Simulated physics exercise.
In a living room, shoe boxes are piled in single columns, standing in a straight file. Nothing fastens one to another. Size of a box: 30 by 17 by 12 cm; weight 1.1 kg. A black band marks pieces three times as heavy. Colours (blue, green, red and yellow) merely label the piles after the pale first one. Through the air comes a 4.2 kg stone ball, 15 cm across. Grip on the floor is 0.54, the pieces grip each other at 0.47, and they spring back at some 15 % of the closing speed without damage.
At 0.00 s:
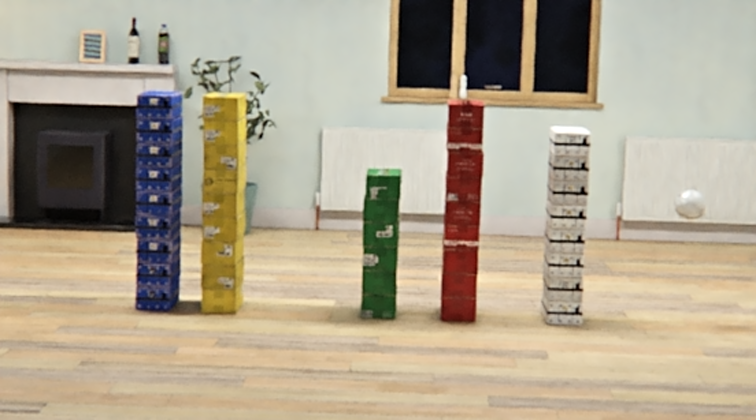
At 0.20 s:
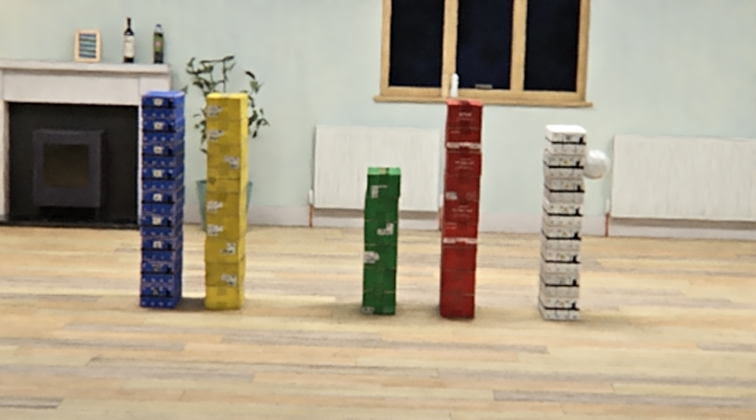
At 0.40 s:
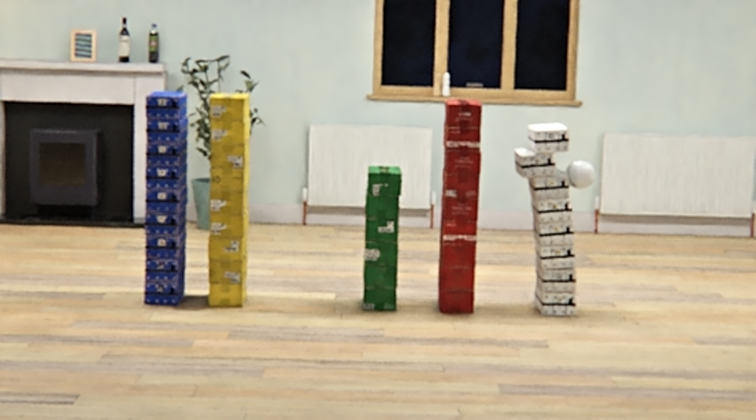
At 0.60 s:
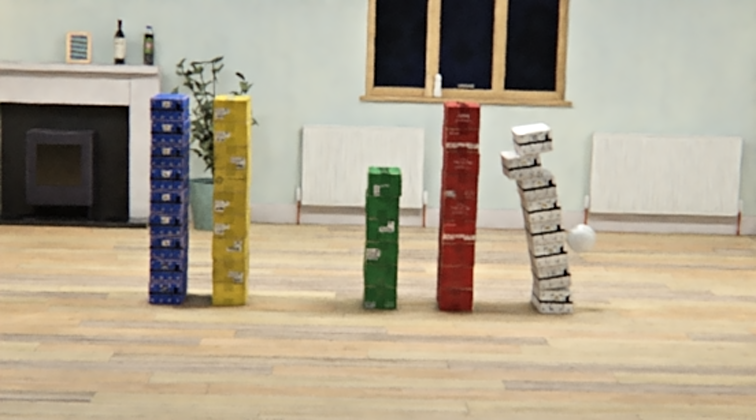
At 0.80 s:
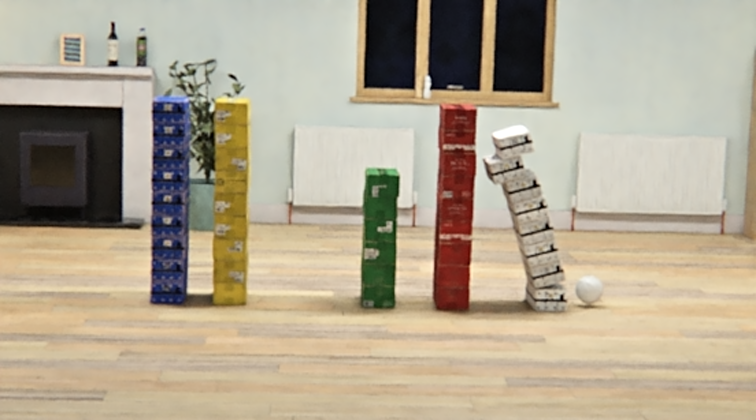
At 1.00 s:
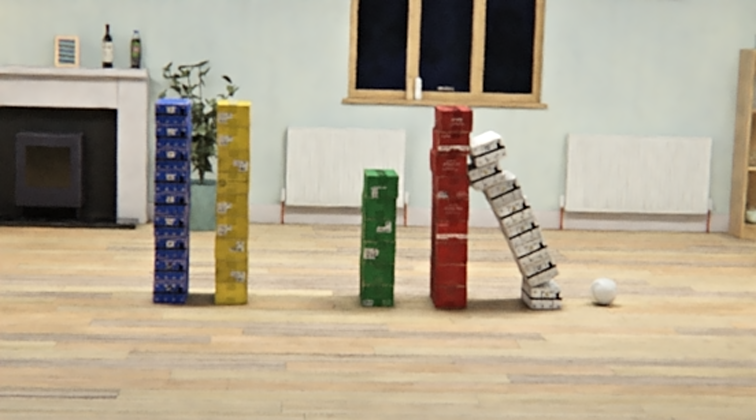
Five stacks of shoe boxes stood in a row in a living room when a pale ball flew in from the right, struck the white stack and dropped, and that stack leaned left against the red one.
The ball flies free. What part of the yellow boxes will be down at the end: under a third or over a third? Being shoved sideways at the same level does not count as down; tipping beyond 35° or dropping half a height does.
Ending down: Under a third.
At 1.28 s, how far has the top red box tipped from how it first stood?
Some 15°.
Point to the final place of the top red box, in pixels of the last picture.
Around (239, 203).
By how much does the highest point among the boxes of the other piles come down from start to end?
Some 0 cm lower.
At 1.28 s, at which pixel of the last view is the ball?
Around (631, 292).
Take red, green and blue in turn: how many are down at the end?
Ending so: Red 9, green 5, blue 0.
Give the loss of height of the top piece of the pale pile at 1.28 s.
Some 15 cm lower.
By 1.28 s, 7 of the pale pile down; none of the 9 yellow boxes down (0 of 33 in all colours); top yellow box unmoved; top red box tilted 15°.
By 1.52 s, 7 of the pale pile down; none of the 9 yellow boxes down (8 of 33 in all colours); top yellow box unmoved; top red box tilted 30°, 11 cm lower.
By 1.82 s, 7 of the pale pile down; none of the 9 yellow boxes down (15 of 33 in all colours); top yellow box tilted 9°; top red box on its side.
When it is over (3.0 s), 7 of the pale pile down; none of the 9 yellow boxes down (14 of 33 in all colours); top yellow box tilted 7°; top red box on its side. That is 0 per cent. In pixels of the last frame, middles, top yellow box near (206, 112), top red box near (239, 203).
